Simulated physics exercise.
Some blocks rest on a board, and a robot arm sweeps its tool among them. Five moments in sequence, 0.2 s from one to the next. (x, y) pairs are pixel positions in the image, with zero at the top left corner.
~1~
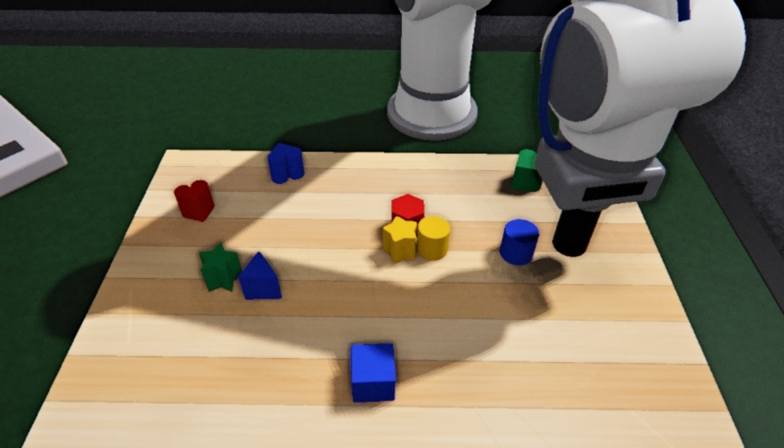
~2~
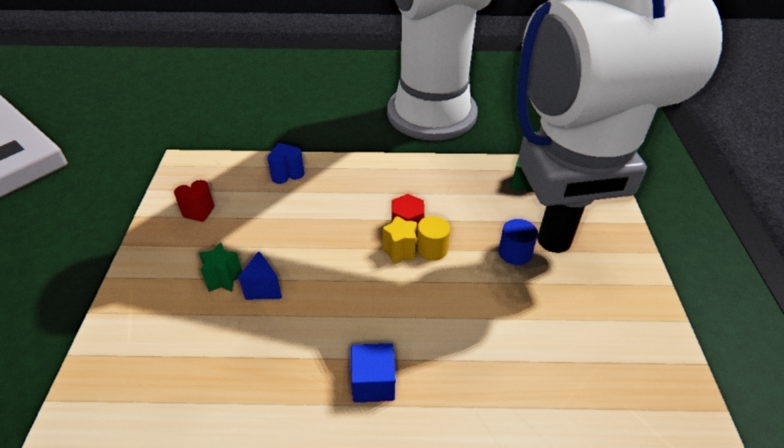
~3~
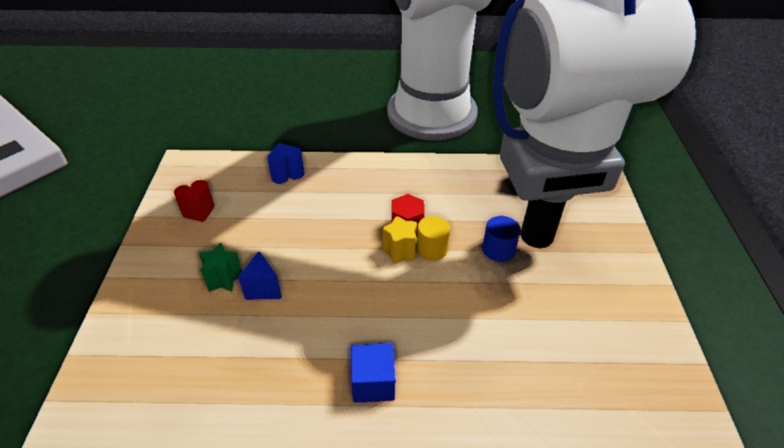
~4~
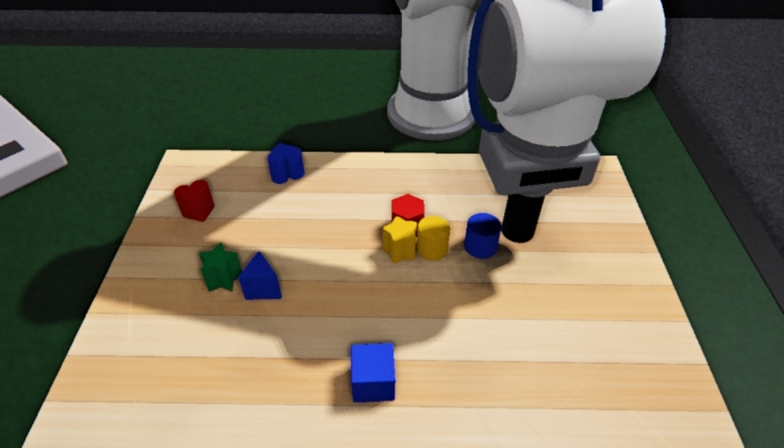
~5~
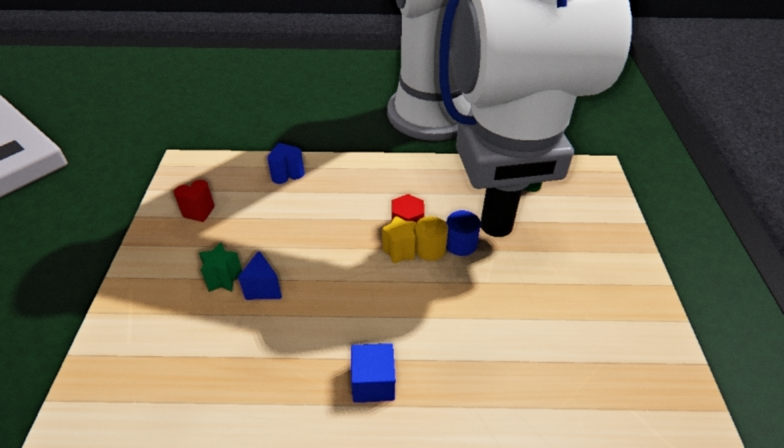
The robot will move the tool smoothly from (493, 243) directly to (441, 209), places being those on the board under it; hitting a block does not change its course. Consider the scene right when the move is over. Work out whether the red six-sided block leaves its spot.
It will be resting on its spot.
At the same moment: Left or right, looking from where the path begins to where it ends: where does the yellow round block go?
It is displaced to the left.
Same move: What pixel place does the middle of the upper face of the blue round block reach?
At (440, 214).
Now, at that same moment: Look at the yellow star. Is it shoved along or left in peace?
It is shoved along.
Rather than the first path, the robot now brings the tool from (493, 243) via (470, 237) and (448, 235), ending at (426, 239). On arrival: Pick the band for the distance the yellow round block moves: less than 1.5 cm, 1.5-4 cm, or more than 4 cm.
Its displacement is above 4 cm.
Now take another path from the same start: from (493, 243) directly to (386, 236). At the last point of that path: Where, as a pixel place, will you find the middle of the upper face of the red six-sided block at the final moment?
Roughly at (373, 193).
On the path given first. Halfway along, tool at (468, 208); yellow star at (390, 230); yellow round block at (420, 232); blue round block at (443, 215).
At the end, tool at (442, 192); yellow star at (390, 230); red six-sided block still; yellow round block at (420, 232); blue round block at (440, 214).
